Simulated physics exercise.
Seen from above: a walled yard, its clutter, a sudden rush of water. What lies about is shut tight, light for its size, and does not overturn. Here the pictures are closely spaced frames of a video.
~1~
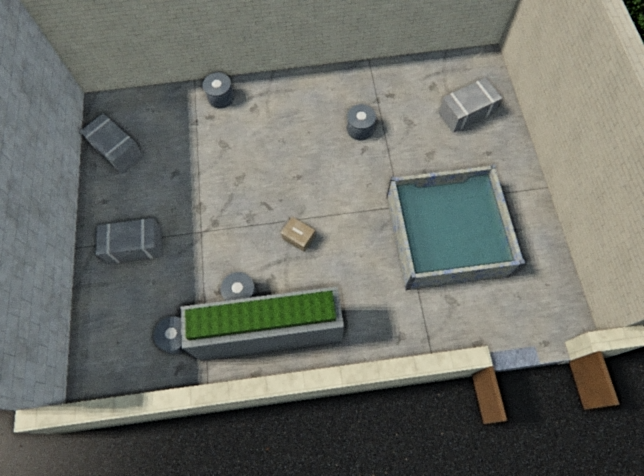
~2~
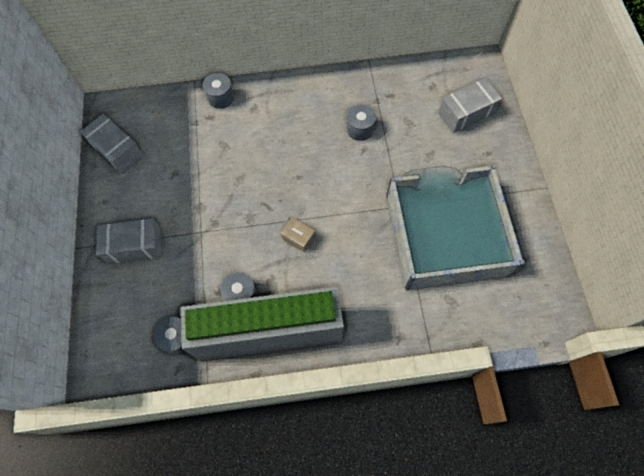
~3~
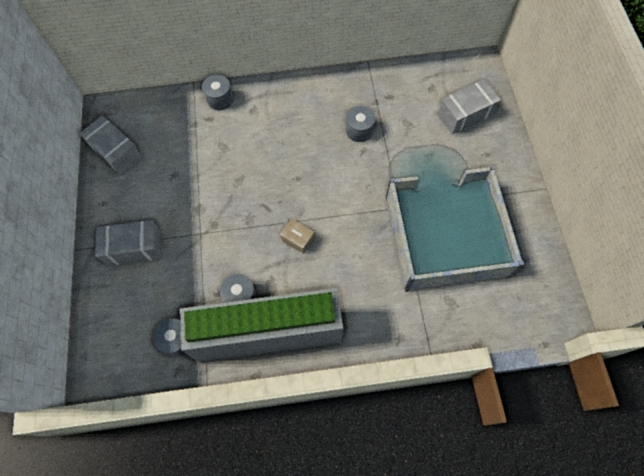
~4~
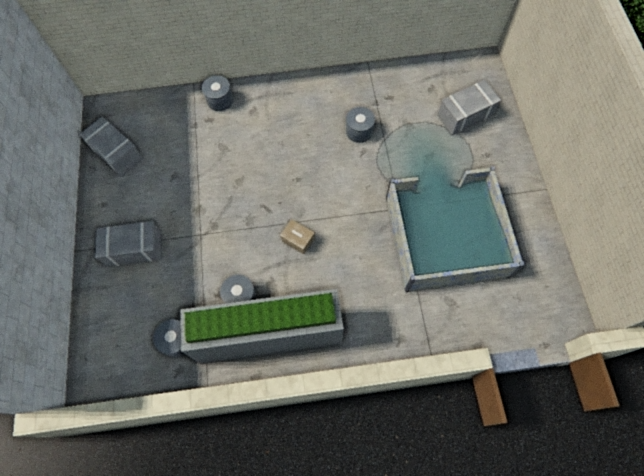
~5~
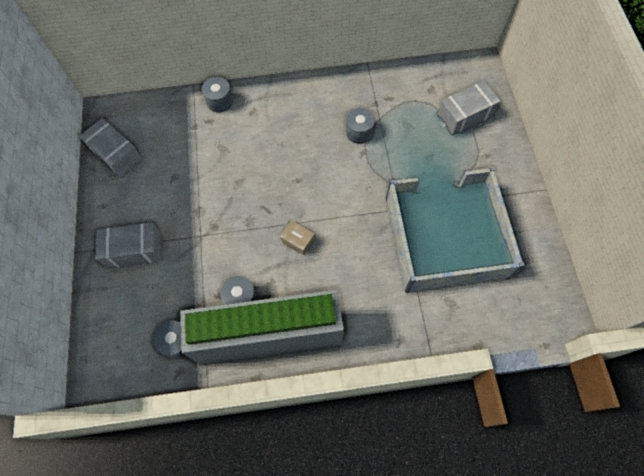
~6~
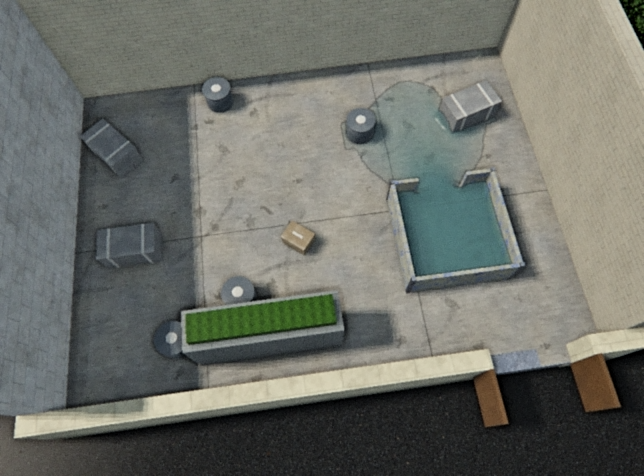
Water burst through the back wall of a square pool and spread across the walled yard's paving in a rounded sheet, reaching a nearby drum and trunk, while the scattered objects stayed put.
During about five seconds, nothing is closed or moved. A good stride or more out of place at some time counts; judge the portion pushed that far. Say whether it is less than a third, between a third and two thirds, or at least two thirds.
Looks to me like under one in three get shifted a long way.
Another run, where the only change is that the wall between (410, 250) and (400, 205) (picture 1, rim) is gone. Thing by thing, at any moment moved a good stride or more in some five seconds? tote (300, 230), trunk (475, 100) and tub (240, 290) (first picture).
Lab note - in sequence: Made it that far; never that far; made it that far.
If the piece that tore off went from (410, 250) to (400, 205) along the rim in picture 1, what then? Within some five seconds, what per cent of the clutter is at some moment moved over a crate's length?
Estimate: Some 50 per cent.
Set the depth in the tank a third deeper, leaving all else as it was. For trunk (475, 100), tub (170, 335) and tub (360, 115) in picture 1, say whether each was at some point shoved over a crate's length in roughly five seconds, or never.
Item by item: Cleared the mark, then missed the mark, then cleared the mark.
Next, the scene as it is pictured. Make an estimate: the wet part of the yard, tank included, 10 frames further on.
I make it 35 per cent.
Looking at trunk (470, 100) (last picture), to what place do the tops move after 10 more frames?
That would put it around (499, 44).
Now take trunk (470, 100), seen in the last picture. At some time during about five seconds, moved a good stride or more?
Goes that far.
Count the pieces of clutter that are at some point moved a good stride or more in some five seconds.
That adds up to 1.
A moment on, 0 of 8 are well off their spots; 0 afloat.
Next, 1 of 8 are well off their spots; 1 afloat.
Later, 0 of 8 are well off their spots; 1 afloat.
In the end, 0 of 8 are well off their spots, and 1 have been at some point; 1 afloat.
